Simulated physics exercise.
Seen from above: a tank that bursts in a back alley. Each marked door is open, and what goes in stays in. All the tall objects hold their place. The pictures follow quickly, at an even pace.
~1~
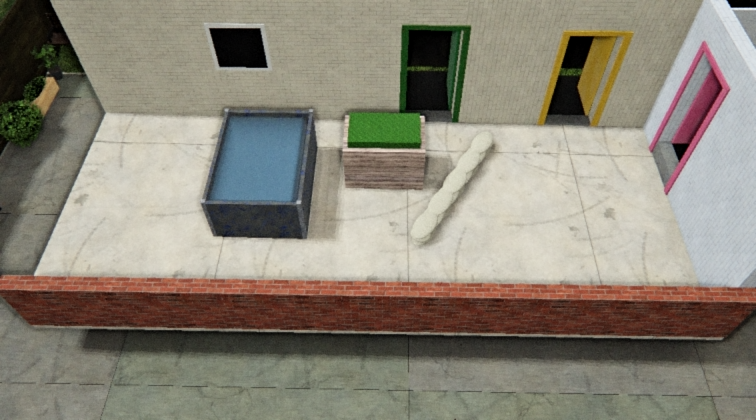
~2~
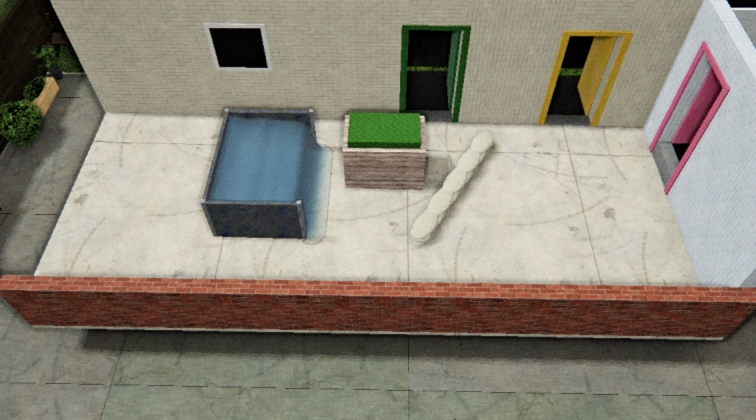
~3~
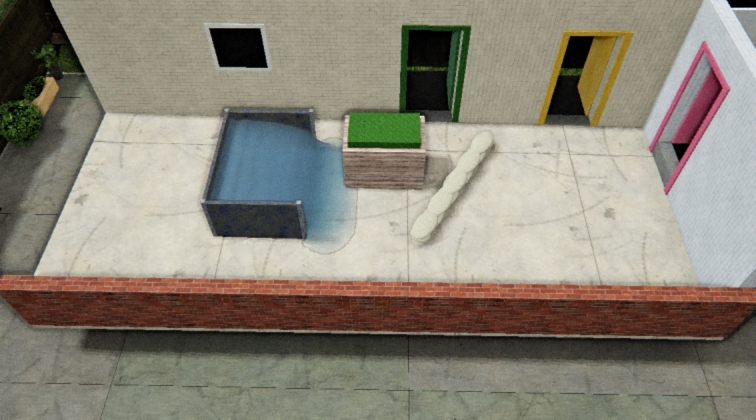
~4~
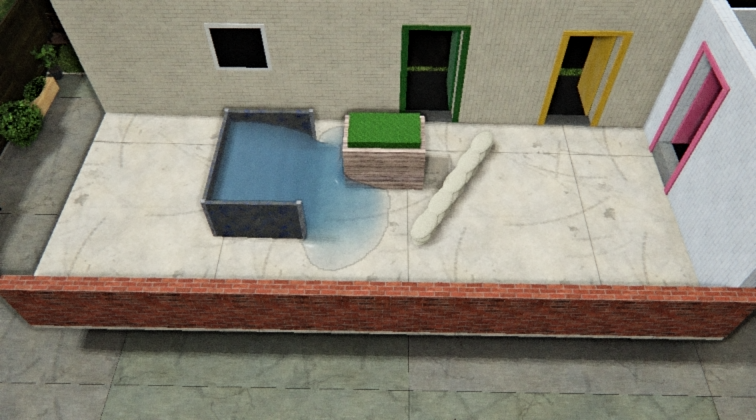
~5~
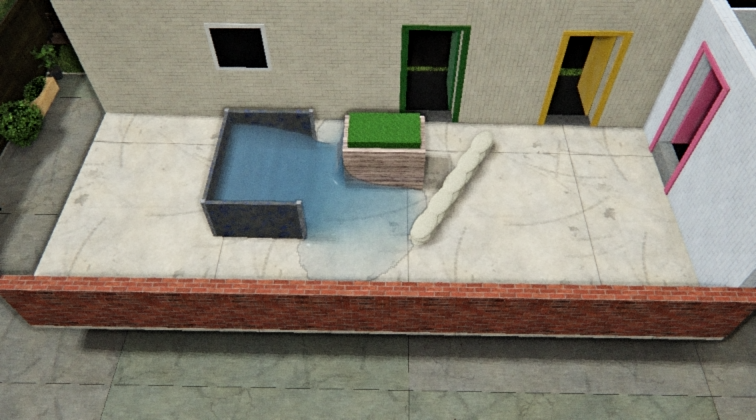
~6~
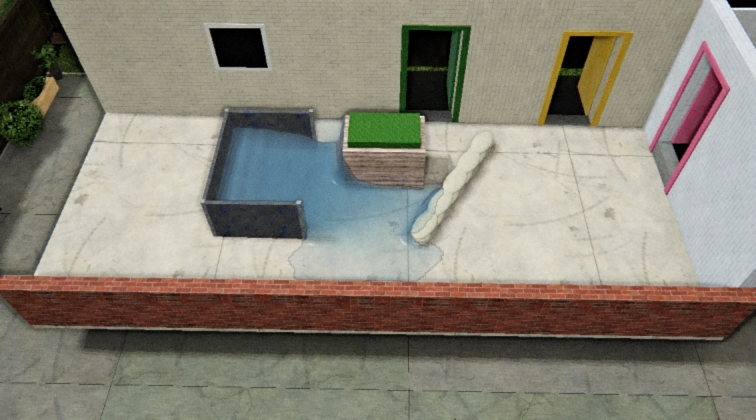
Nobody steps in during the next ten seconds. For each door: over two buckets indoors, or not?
The green door floods; the pink door holds within the limit; the yellow door floods.
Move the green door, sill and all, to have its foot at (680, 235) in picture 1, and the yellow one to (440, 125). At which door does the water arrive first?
I say the one in yellow.
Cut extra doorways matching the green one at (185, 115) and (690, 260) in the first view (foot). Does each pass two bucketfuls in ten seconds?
In turn: Keeps below it, is over.
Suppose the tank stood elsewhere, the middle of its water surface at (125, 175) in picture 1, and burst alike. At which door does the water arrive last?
Last comes the pink one.
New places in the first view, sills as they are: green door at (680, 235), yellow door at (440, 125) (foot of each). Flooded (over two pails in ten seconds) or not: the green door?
In short: Green goes over.
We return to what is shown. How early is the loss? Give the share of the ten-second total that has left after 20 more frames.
About 20 per cent.
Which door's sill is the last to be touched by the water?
I say the pink door.
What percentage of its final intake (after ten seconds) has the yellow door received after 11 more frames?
Roughly 0 per cent.
A moment on, water covers 30 % of the floor; the green door under two buckets in, the pink door not reached, the yellow door not reached.
Next, water covers 50 % of the floor; the green door under two buckets in, the pink door not reached, the yellow door wet at the sill, nothing in.
Then, water covers 65 % of the floor; the green door over two buckets in, the pink door wet at the sill, nothing in, the yellow door wet at the sill, nothing in.
Later, water covers 75 % of the floor; the green door over two buckets in, the pink door wet at the sill, nothing in, the yellow door under two buckets in.
In the end, water covers 85 % of the floor; the green door over two buckets in, the pink door wet at the sill, nothing in, the yellow door far over two buckets in.
